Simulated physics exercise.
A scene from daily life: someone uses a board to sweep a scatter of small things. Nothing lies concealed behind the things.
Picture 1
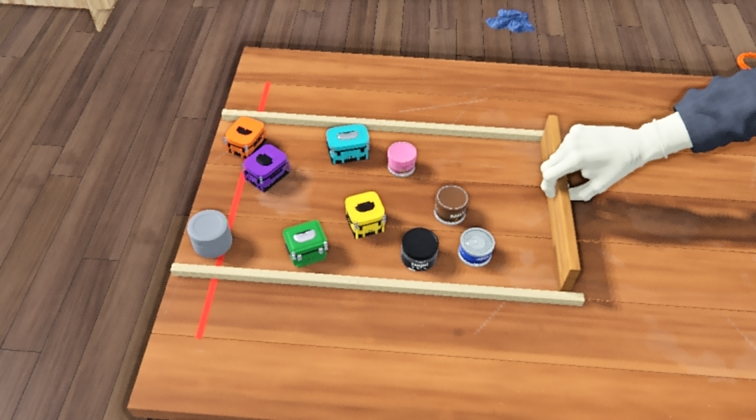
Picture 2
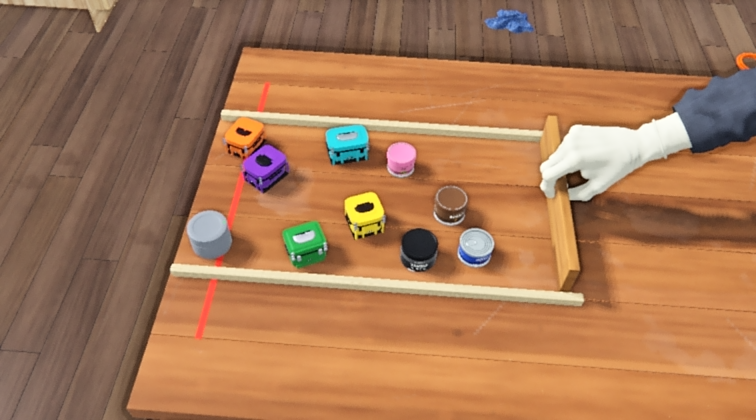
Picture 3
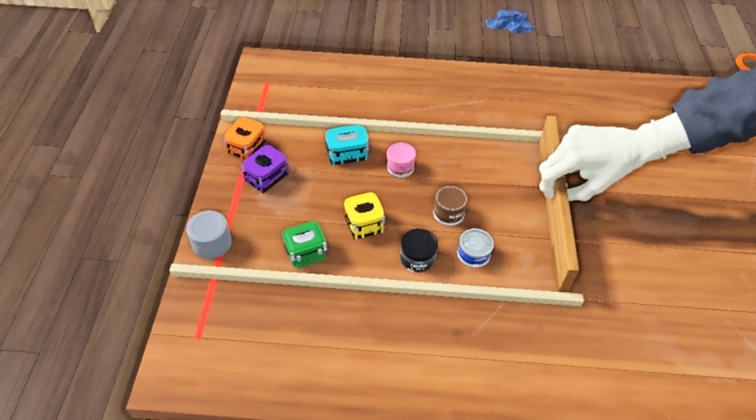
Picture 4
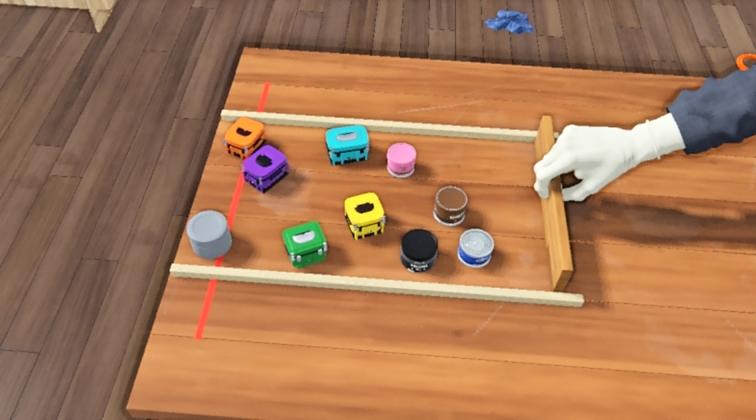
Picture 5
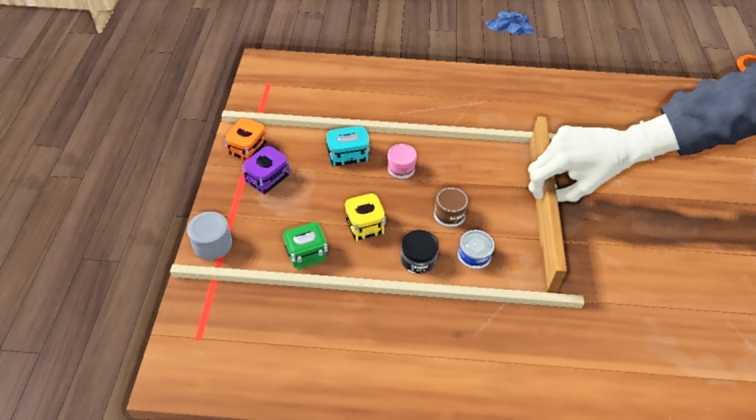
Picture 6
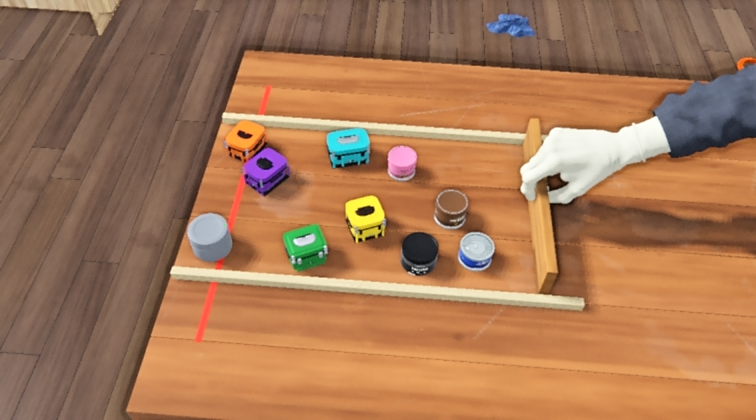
We see small colored cases and round containers scattered on a wooden table between two pale rails, with a red line at left. A gloved hand holds a board upright at the right, then slides it slightly left.
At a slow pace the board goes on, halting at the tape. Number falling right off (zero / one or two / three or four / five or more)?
Three or four.
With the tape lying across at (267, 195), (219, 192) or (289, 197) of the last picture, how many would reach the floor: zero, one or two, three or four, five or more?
Going through the three places in order, the answers are one or two; more than four; zero.
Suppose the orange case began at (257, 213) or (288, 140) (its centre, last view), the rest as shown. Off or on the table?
Spot by spot, it drops away and then it drops away.
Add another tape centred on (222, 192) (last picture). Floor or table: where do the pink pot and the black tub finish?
Pink pot still up; black tub still up.
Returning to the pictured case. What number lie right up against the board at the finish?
The figure is 5.
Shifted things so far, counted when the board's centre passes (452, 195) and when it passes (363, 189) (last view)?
Answer - first 3, then 7.
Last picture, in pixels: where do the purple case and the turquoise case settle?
In the last picture the first middle sits at (205, 168) and the other at (234, 130).
Early on, none off yet; grey lid at rest near (210, 238); orange case at rest near (246, 142); purple case at rest near (266, 172).
Finally, the number that fall off is three or four; lost, green case, orange case and grey lid.
